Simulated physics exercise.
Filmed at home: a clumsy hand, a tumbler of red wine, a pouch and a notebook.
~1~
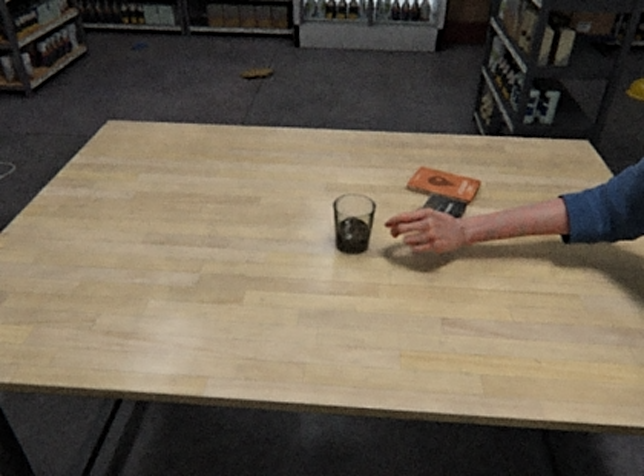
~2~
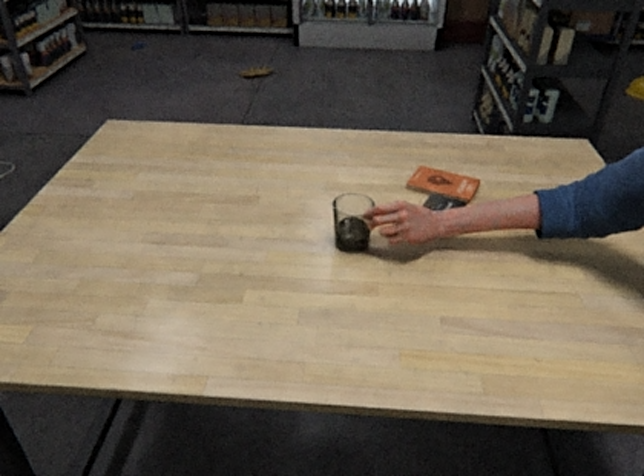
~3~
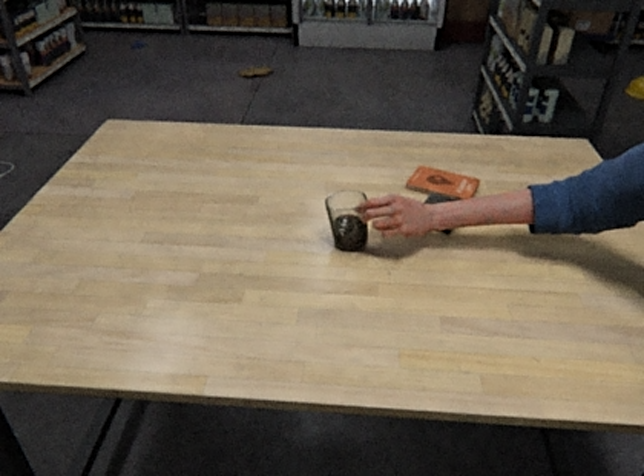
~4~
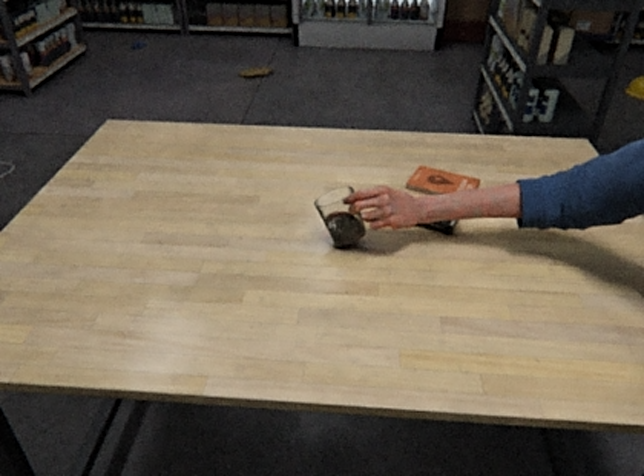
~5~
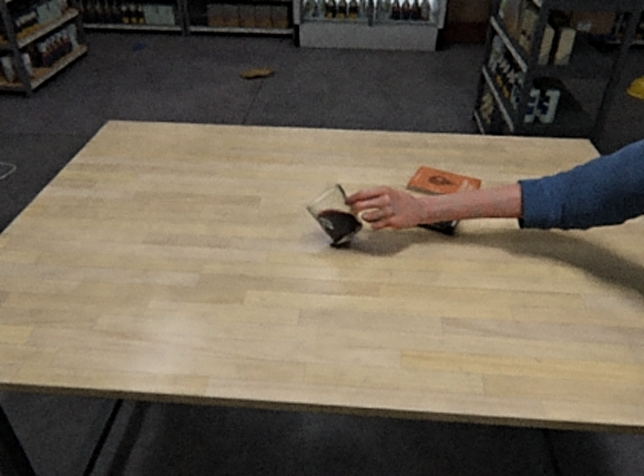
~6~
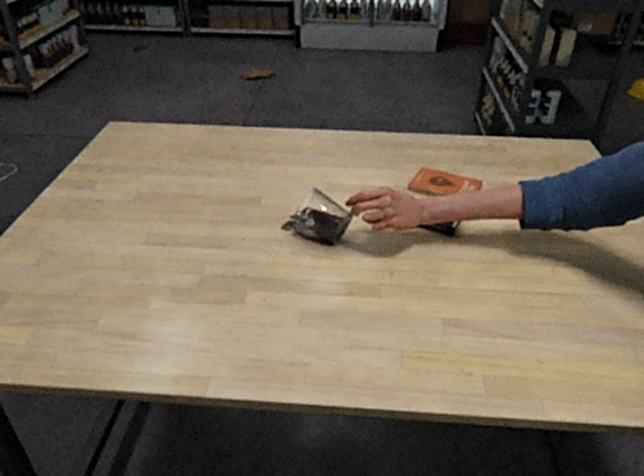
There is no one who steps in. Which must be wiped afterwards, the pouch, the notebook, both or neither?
You'll find the pouch is missed by the spill, and the notebook is missed by the spill.
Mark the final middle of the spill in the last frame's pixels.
Resting centre: Around (209, 200).
Soon after, the puddle covers about as much as a plate; the pouch is dry; the notebook is dry.
Later, the puddle covers about as much as a tray; the pouch is dry; the notebook is dry.
In the end, the puddle covers about as much as a tray; the pouch is dry; the notebook is dry.
